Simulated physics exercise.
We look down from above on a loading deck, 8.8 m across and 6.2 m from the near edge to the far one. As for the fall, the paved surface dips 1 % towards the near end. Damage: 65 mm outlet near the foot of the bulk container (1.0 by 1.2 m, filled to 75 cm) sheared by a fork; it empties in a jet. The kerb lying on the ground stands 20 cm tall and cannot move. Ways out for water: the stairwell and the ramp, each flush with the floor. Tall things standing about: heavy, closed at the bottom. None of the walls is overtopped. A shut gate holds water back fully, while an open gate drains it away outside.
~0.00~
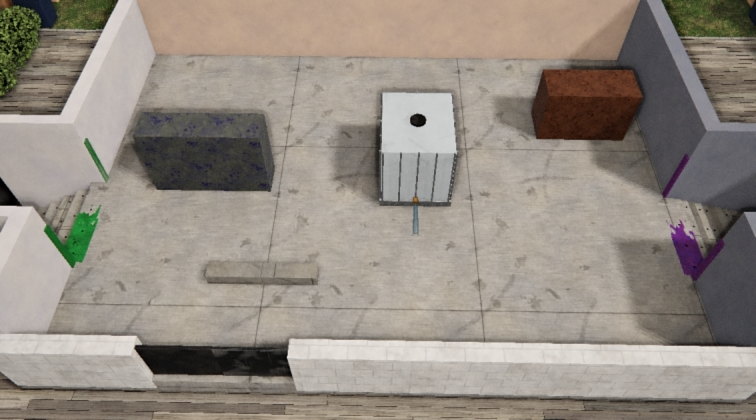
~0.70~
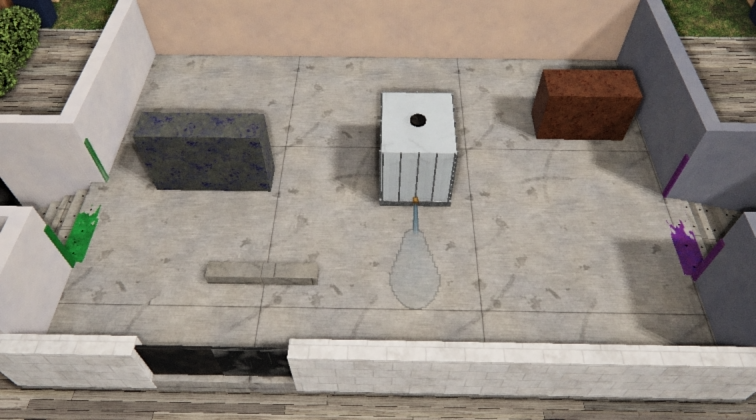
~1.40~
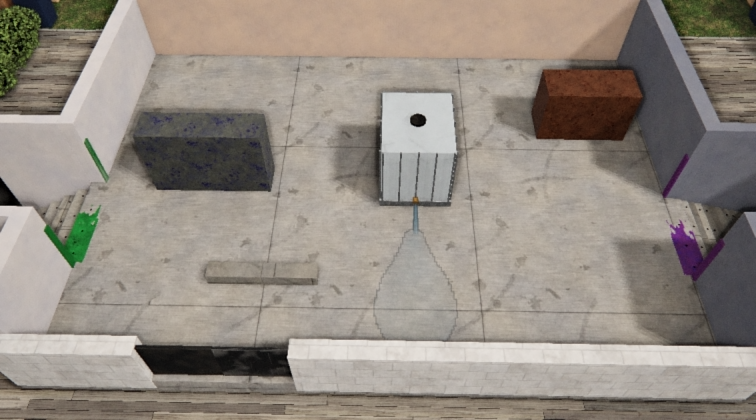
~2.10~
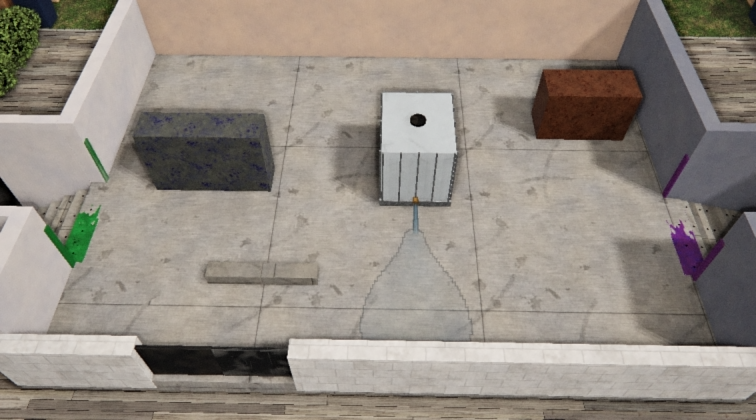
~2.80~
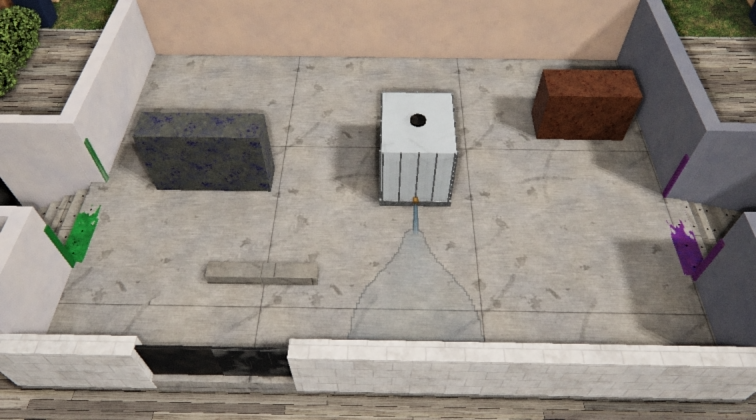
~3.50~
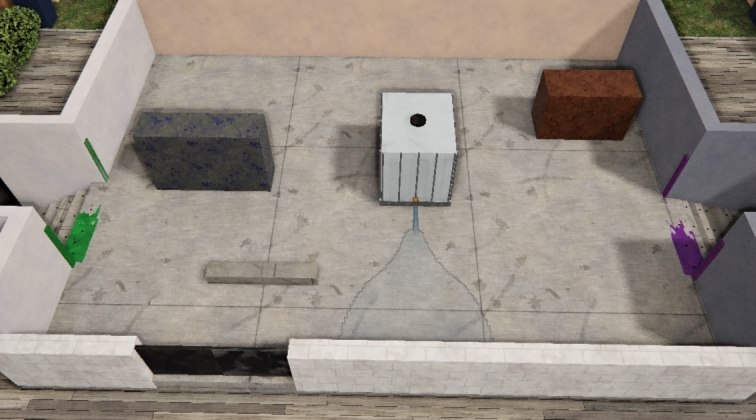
On a walled loading deck seen from above, a thin jet starts from the base of a pale, ribbed tank onto dry paving. Water spreads toward the near wall as a narrow teardrop, then its front slips from view behind that wall while the sheet widens to both sides, more slowly by the end.
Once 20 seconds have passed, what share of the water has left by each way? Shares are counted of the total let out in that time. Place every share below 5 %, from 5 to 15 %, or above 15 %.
The share of the gate opening is under 5 %. The share of the flight of stairs down (marked green) is not even 5 %. The share of the basement ramp (marked purple) is under 5 %.
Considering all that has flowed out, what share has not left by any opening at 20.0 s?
Close to 100 percent.
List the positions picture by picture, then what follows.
The jet has just started at (416, 214); the ground is still dry, in the first picture.
From the spout at (416, 214) the water has spread over 0.5 m2; its tip is at (407, 304), and it is 1.1 cm deep on average, in the second picture.
From the spout at (416, 214) the water has spread over 1.2 m2; its tip is at a hidden place, and it is 0.9 cm deep on average, in the third picture.
The jet leaves at (416, 214); the sheet reaches a hidden place, 2.7 m away, and wets 1.8 m2, in the fourth picture.
The jet leaves at (416, 214); the sheet reaches a hidden place, 2.8 m away, and wets 2.1 m2, in the fifth picture.
From the spout at (416, 214) the water has spread over 2.4 m2; its tip is at a hidden place, and it is 0.9 cm deep on average, in the sixth picture.
After 5.0 s water covers 5 % of the floor and is deepest (4 cm) near (417, 367); gone so far, the gate opening 0 %, the flight of stairs down (marked green) 0 %, the basement ramp (marked purple) 0 %.
After 8.0 s water covers 10 % of the floor and is deepest (4 cm) near (417, 367); gone so far, the gate opening 0 %, the flight of stairs down (marked green) 0 %, the basement ramp (marked purple) 0 %.
After 12.0 s water covers 15 % of the floor and is deepest (4 cm) near (417, 367); gone so far, the gate opening 0 %, the flight of stairs down (marked green) 0 %, the basement ramp (marked purple) 0 %.
After 16.0 s water covers 20 % of the floor and is deepest (4 cm) near (417, 367); gone so far, the gate opening 0 %, the flight of stairs down (marked green) 0 %, the basement ramp (marked purple) 0 %.
After 20.0 s water covers 25 % of the floor and is deepest (3 cm) near (403, 367); gone so far, the gate opening 0 %, the flight of stairs down (marked green) 0 %, the basement ramp (marked purple) 0 %.
